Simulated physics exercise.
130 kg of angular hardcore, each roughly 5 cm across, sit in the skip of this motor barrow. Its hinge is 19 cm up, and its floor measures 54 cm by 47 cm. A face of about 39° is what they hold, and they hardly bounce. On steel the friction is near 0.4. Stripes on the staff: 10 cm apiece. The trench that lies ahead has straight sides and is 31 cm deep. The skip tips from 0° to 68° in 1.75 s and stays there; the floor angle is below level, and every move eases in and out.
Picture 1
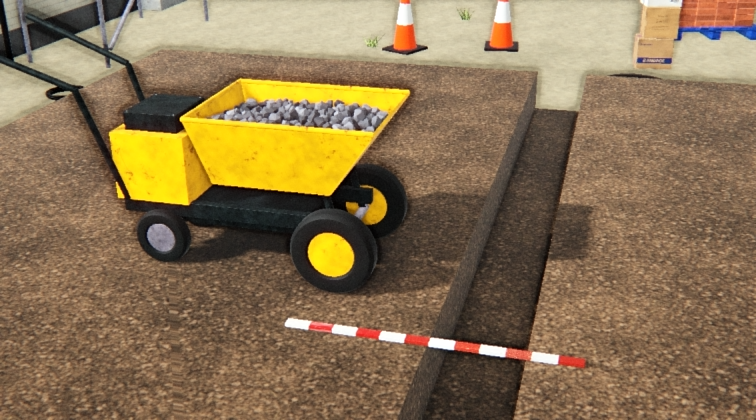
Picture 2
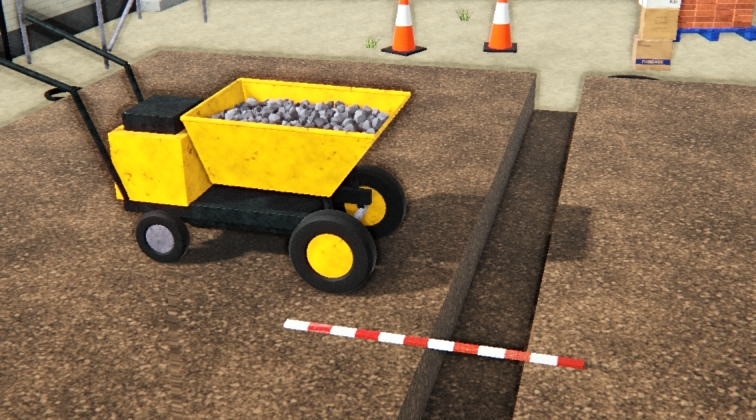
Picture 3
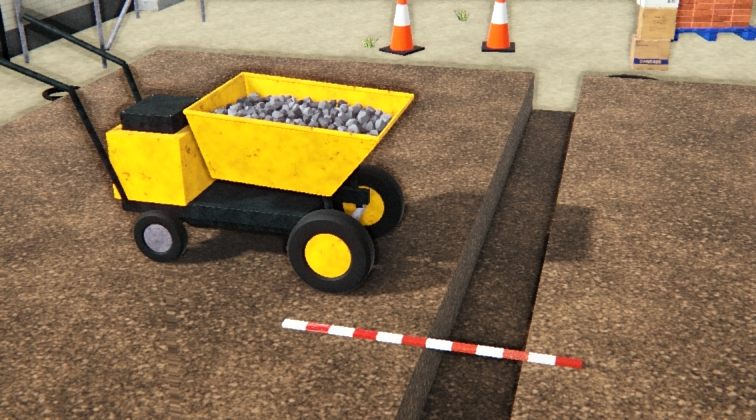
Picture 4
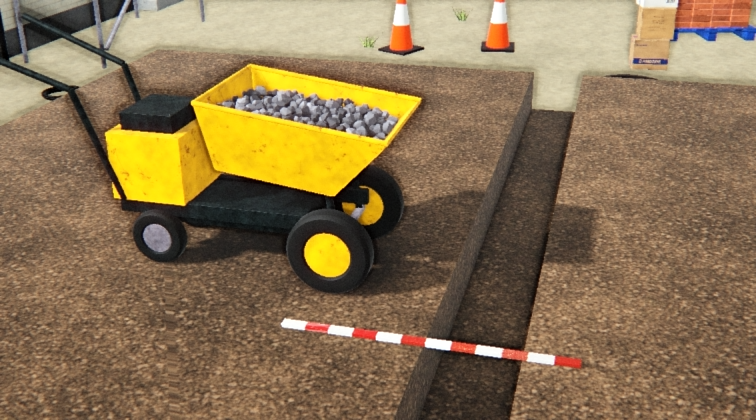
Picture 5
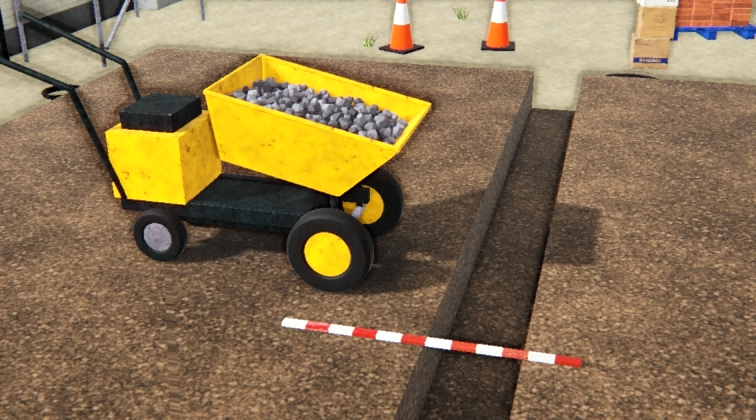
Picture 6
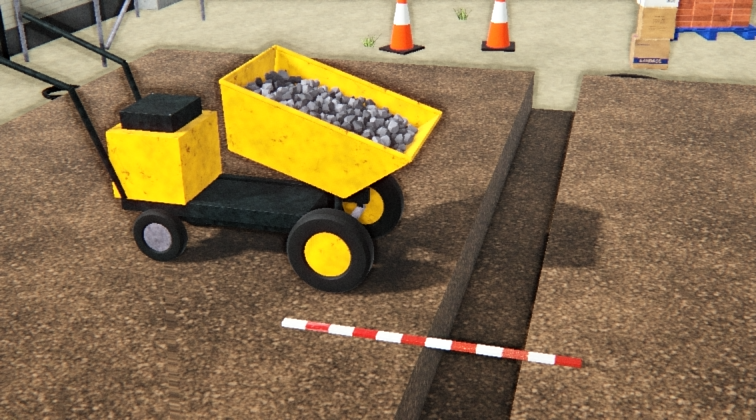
On a building site, the yellow skip of a motor barrow loaded with grey stones tilting gradually forward beside a narrow trench.
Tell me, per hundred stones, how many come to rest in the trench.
65 per hundred.
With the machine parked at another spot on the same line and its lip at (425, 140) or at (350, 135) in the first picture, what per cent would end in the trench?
It'd be around 40 per cent and after that around 65 per cent.
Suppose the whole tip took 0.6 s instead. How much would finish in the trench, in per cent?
Probably about 50 in a hundred.
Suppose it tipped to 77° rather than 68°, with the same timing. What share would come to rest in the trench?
The trench would hold about 95% of it.
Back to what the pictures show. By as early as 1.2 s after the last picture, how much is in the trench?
15 per cent, give or take.
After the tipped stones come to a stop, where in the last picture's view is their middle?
I'd put it close to (502, 326).
Then, 0.7 s after the last picture the floor is at 57°, 100 % in the skip; the foremost stones are at (457, 216).
Then, 1.2 s after the last picture the floor is at 68°, 86 % in the skip, 14 % in the trench; the foremost stones are at (532, 309).
Then, 1.6 s after the last picture the floor is at 68°, 65 % in the skip, 33 % in the trench, 2 % past the trench; the foremost stones are at (590, 294).
Then, 3.6 s after the last picture the floor is at 68°, 33 % in the skip, 65 % in the trench, 2 % past the trench; the foremost stones are at (604, 296).
